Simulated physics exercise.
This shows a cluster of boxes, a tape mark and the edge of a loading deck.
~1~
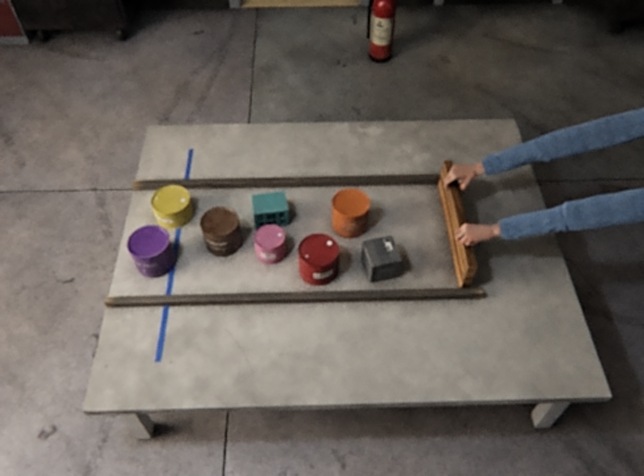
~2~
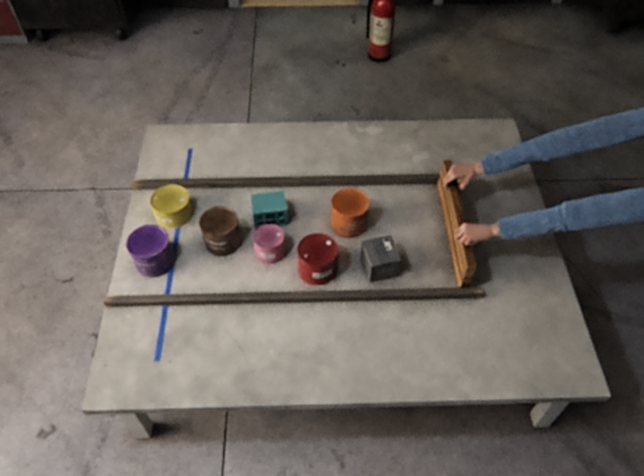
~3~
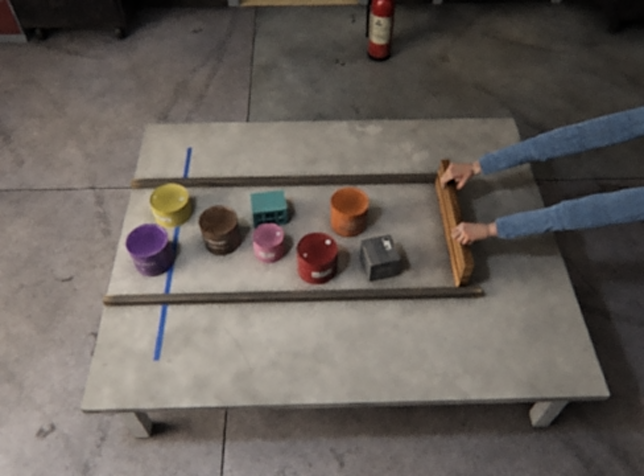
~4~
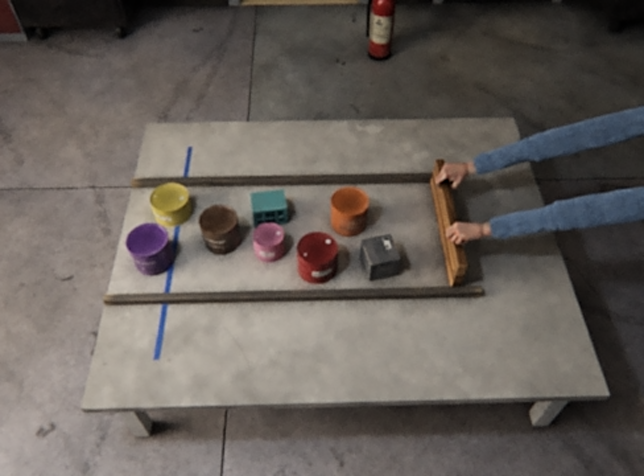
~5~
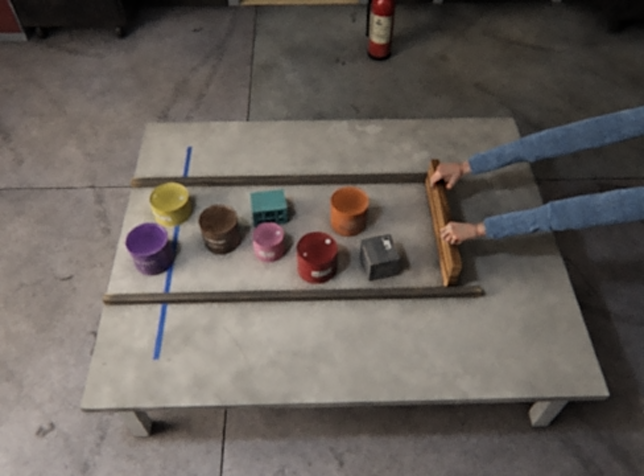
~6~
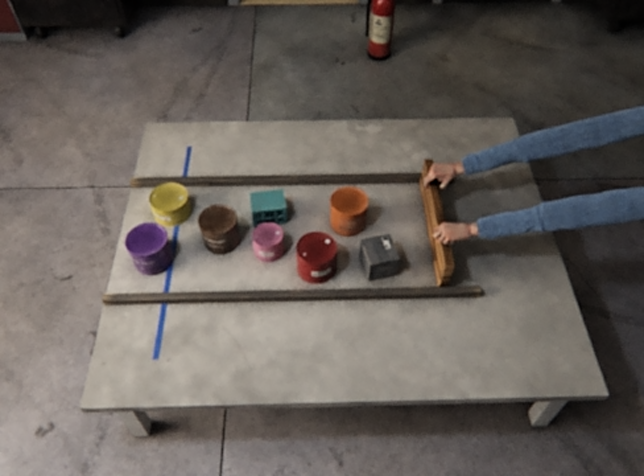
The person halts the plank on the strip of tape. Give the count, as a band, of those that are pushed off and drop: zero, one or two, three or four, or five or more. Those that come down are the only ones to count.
Those that drop number one or two.
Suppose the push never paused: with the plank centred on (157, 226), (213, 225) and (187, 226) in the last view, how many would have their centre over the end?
In order of the places given, that's 4, 0 and 1.
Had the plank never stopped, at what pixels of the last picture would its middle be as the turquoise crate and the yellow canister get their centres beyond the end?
First near (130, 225), second near (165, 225).
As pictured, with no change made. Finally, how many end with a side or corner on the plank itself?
The answer is 4.
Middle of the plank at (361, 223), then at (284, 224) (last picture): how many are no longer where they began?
The first count is 3, and then it's 6.
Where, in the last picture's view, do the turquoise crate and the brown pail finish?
Near (167, 192) and (121, 233).
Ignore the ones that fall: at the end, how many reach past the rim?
Looks like 3 of them.
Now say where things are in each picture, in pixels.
The first frame shows purple pail (152, 252); yellow canister (173, 207); brown pail (222, 232); plank (456, 222); tape (177, 241).
The second frame shows yellow canister (172, 207); plank (455, 222).
The third frame shows brown pail (220, 231); orange pail (349, 213).
The fourth frame shows purple pail (151, 250); red canister (317, 258).
The fifth frame shows yellow canister (171, 205); grey parcel (379, 257).
The sixth frame shows purple pail (150, 249); yellow canister (171, 205); brown pail (220, 230); plank (436, 221); tape (175, 238).
Early on, none off yet; purple pail at rest near (150, 249); yellow canister at rest near (171, 205); brown pail at rest near (220, 230).
A while later, none off yet; purple pail at rest near (150, 249); yellow canister at rest near (171, 205); brown pail travelled a little near (213, 231).
Further along, none off yet; purple pail travelled a little near (136, 251); yellow canister at rest near (170, 203); brown pail travelled about its own width near (170, 229).
Finally, the number that fall off is one or two; lost, purple pail.
